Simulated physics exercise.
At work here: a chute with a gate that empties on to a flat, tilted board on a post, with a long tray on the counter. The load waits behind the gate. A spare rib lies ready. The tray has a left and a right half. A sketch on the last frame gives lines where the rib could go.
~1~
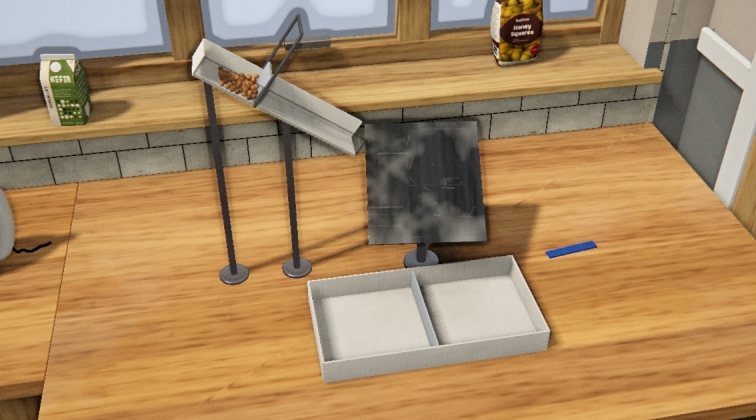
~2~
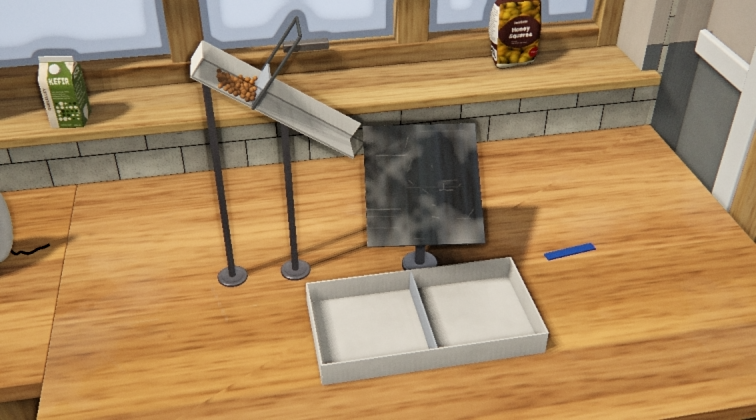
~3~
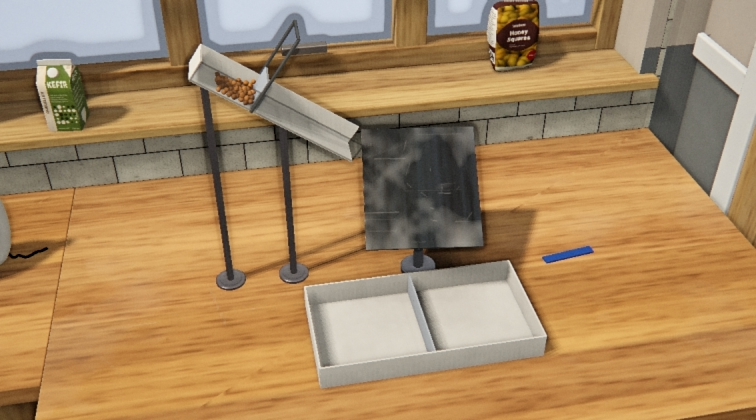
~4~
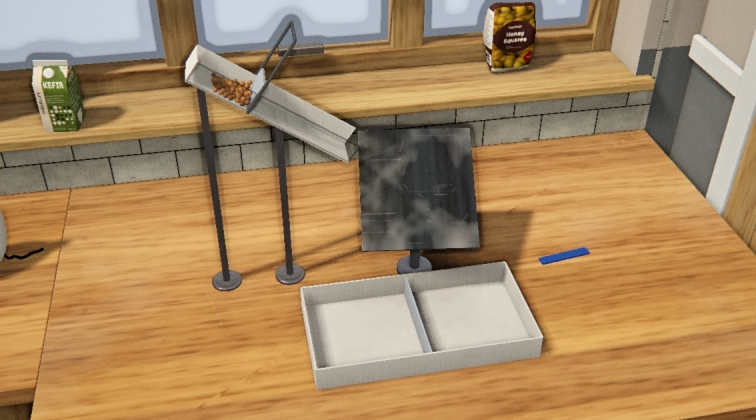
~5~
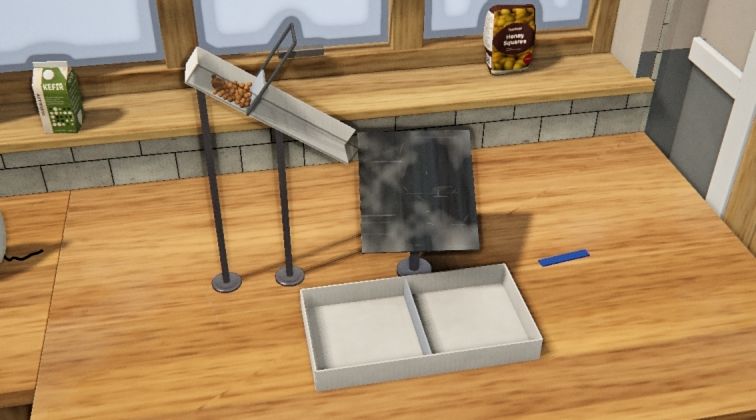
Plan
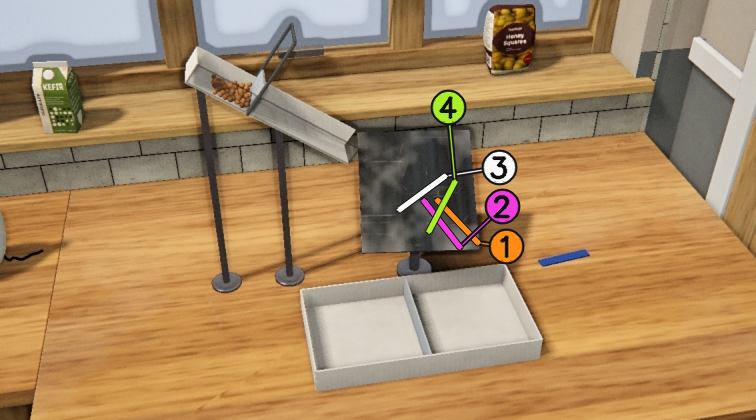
Nothing moves apart from a slight drift of the view; small brown pieces stay behind the closed gate of a raised, sloping chute, beside a dark tilted board and above a wooden counter holding a two-part tray and a blue strip.
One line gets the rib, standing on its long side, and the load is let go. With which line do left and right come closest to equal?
Choose 4.
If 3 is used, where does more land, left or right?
The left half.
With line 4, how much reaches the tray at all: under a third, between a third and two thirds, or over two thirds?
Line 4 gives over two thirds.
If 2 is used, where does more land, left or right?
More lands on the right.
On the marked copy, line 1 from (437, 200) to (478, 242); line 2 from (423, 200) to (459, 247); line 3 from (445, 176) to (399, 209); line 4 from (454, 182) to (429, 231).
If 1 is chosen, of what is caught, a small part in the left half, most in the right.
If 2 is chosen, of what is caught, about a quarter in the left half, most in the right.
If 3 is chosen, of what is caught, most in the left half, about a quarter in the right.
If 4 is chosen, of what is caught, about half in the left half, about half in the right.
